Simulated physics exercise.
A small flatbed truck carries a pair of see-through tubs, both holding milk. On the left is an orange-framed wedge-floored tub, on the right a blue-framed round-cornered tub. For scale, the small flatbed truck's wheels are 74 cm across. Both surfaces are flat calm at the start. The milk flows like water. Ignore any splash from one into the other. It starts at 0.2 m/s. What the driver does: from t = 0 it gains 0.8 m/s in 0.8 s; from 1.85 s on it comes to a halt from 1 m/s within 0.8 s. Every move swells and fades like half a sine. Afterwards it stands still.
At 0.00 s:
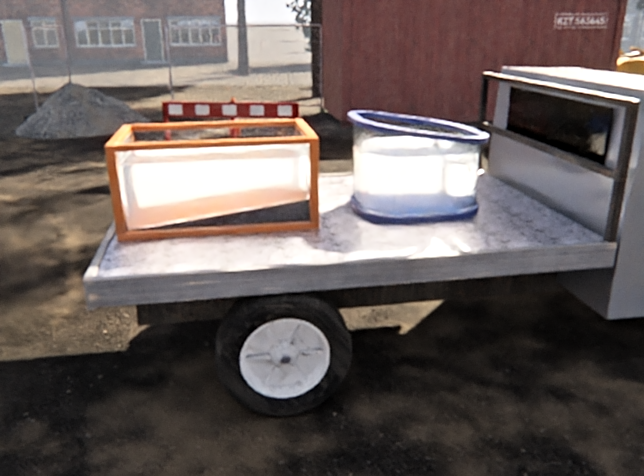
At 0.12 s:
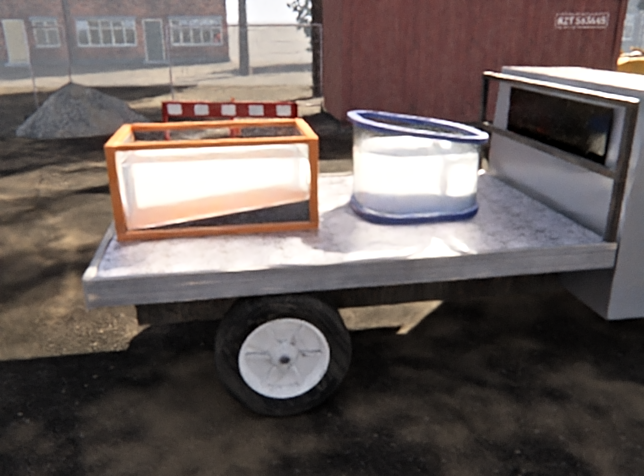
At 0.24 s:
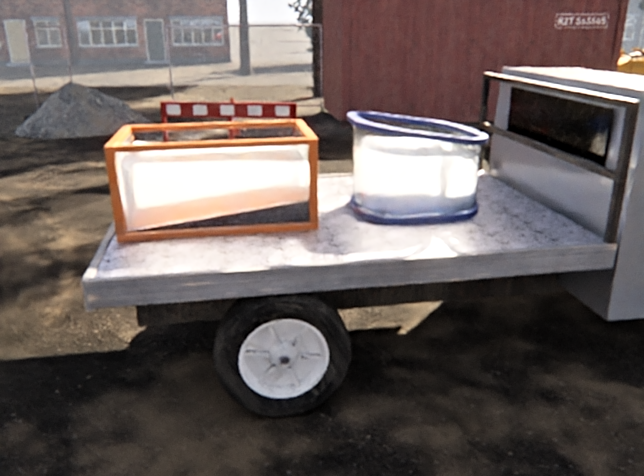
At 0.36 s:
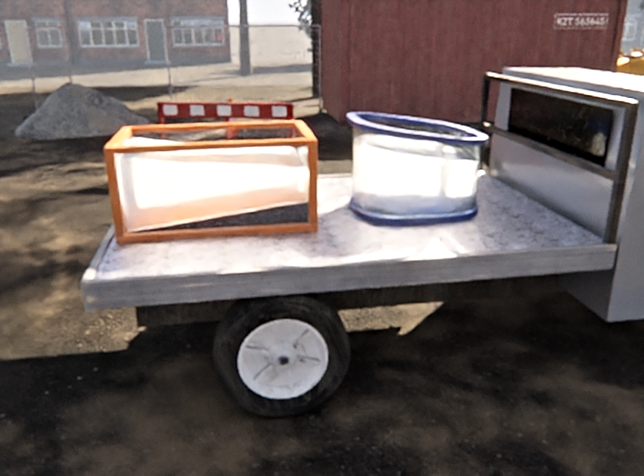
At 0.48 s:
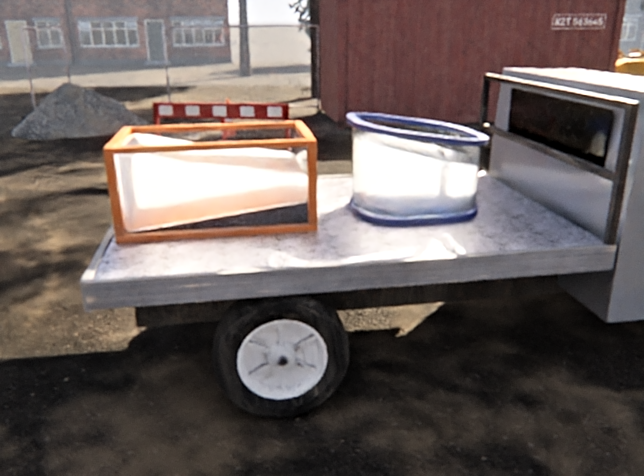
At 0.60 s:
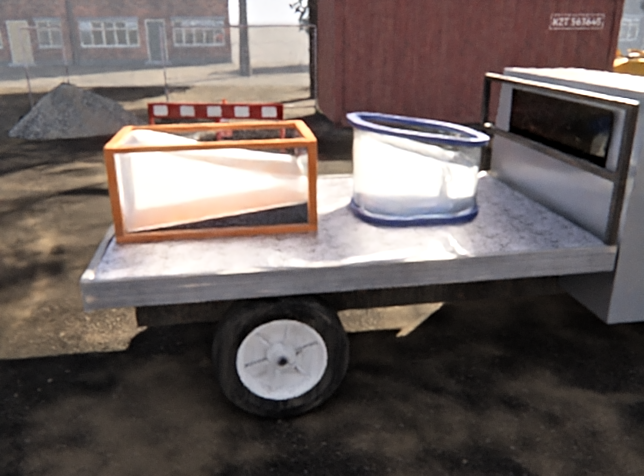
At first, the milk in the orange-framed tub and the blue-framed tub on the small flatbed truck lies nearly level. The truck then eases to the right, the background slipping slightly left behind it, and in both tubs the milk sinks at the right and climbs at the left.
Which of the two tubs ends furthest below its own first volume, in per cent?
It is worse for the left tub.
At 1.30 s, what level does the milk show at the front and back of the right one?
About 40 cm in front and 30 cm behind.
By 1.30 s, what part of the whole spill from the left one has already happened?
About 0 per cent.
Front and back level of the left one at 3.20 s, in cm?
About 30 cm in front and 58 cm behind.
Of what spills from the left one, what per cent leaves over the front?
Some 60 per cent of it.
Then, 1.30 s in, the left one has lost nothing (front 53 cm, back 32 cm); the right one has lost nothing (front 40 cm, back 31 cm).
Then, 2.20 s in, the left one has lost nothing (front 35 cm, back 45 cm); the right one has lost nothing (front 46 cm, back 27 cm).
Then, 3.20 s in, the left one has lost 4 per cent, over the front, a little elsewhere (front 29 cm, back 59 cm); the right one has lost 1 per cent, over the front (front 37 cm, back 33 cm).
Then, 5.64 s in, the left one has lost 9 per cent, over the front, a little elsewhere; the right one has lost 1 per cent, over the front.
